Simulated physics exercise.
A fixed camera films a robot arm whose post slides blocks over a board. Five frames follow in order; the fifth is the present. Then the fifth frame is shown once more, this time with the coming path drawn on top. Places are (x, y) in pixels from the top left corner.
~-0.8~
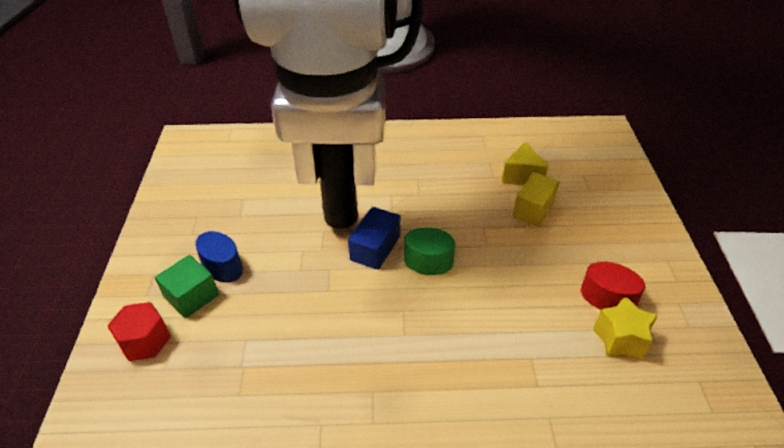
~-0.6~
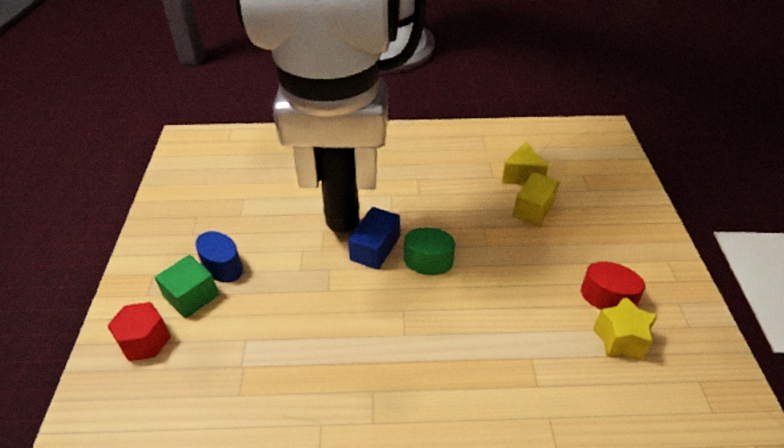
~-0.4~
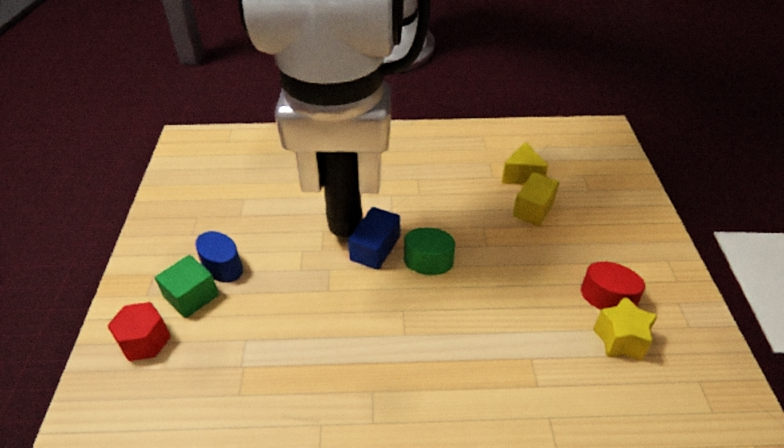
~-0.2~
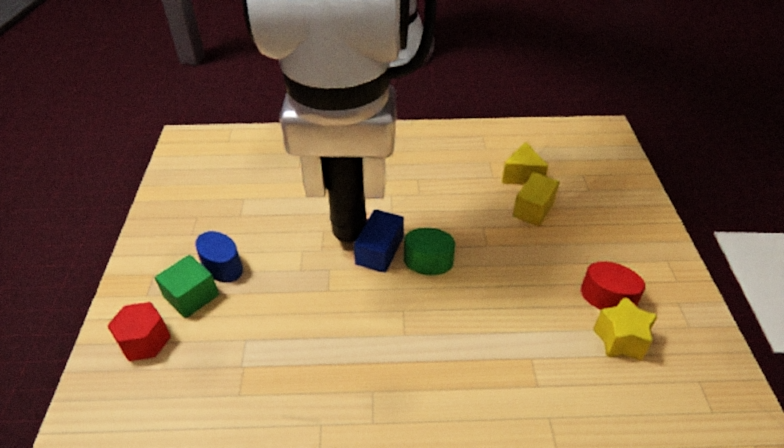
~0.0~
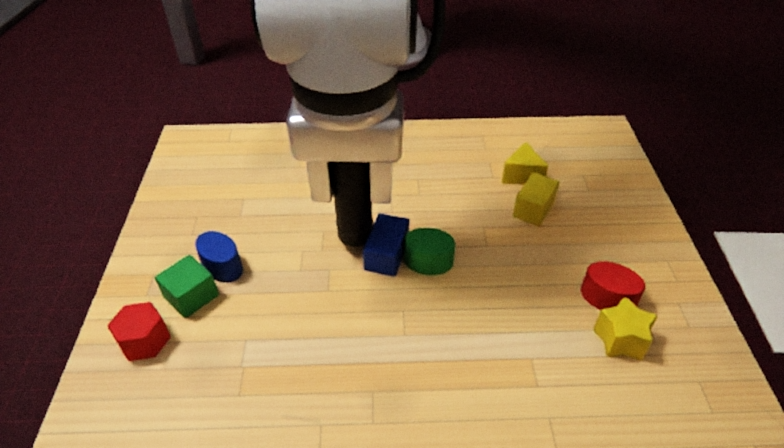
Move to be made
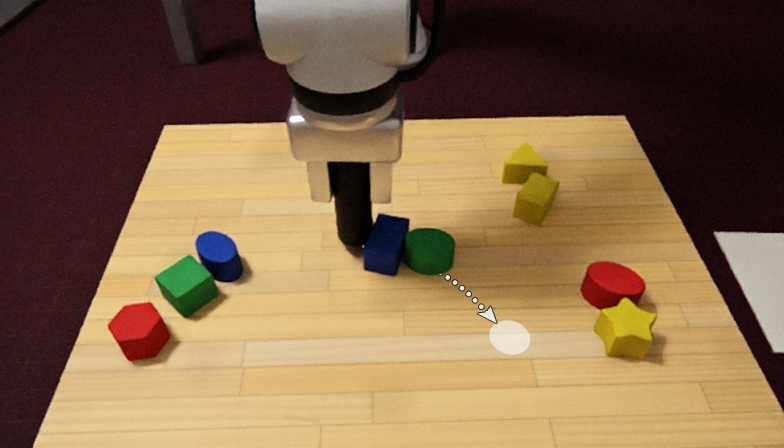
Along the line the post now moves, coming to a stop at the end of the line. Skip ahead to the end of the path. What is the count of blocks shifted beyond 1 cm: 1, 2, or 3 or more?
There will be two blocks displaced.
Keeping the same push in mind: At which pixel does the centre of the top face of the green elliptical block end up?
The middle of its top is at (563, 267).
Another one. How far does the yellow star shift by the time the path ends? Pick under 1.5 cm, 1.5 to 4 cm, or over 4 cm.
Covers under 1.5 cm.
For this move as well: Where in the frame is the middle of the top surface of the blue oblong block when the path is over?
It will likely be found at (543, 298).
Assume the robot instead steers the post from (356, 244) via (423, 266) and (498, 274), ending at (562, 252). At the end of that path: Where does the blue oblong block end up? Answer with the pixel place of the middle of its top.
I predict (551, 273).
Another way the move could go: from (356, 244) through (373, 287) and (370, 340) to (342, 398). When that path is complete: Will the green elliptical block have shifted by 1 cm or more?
Yes, that is what happens.
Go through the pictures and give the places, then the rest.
In the first frame, post tip at (341, 218); block tops, blue oblong block at (375, 226); green elliptical block at (430, 240); yellow star at (631, 319).
In the second frame, post at (343, 222); blocks unchanged.
In the third frame, post at (345, 226); blocks unchanged.
In the fourth frame, post at (349, 231); blue oblong block at (379, 229).
In the fifth frame, post at (355, 235); blue oblong block at (387, 233); green elliptical block at (430, 240); yellow star at (631, 319).
Path on the board, from (356, 244) through (413, 261) and (465, 291) to (510, 337).
The first path, step by step. One third of the way, post at (413, 252); blue oblong block at (446, 254), turned 15° clockwise; green elliptical block at (492, 256), turned 25° anticlockwise.
Two thirds of the way, post at (467, 283); blue oblong block at (507, 280); green elliptical block at (548, 266), turned 55° anticlockwise.
At the end, post at (512, 329); blue oblong block at (543, 298), turned 45° anticlockwise; green elliptical block at (563, 267), turned 85° anticlockwise; yellow star in place.
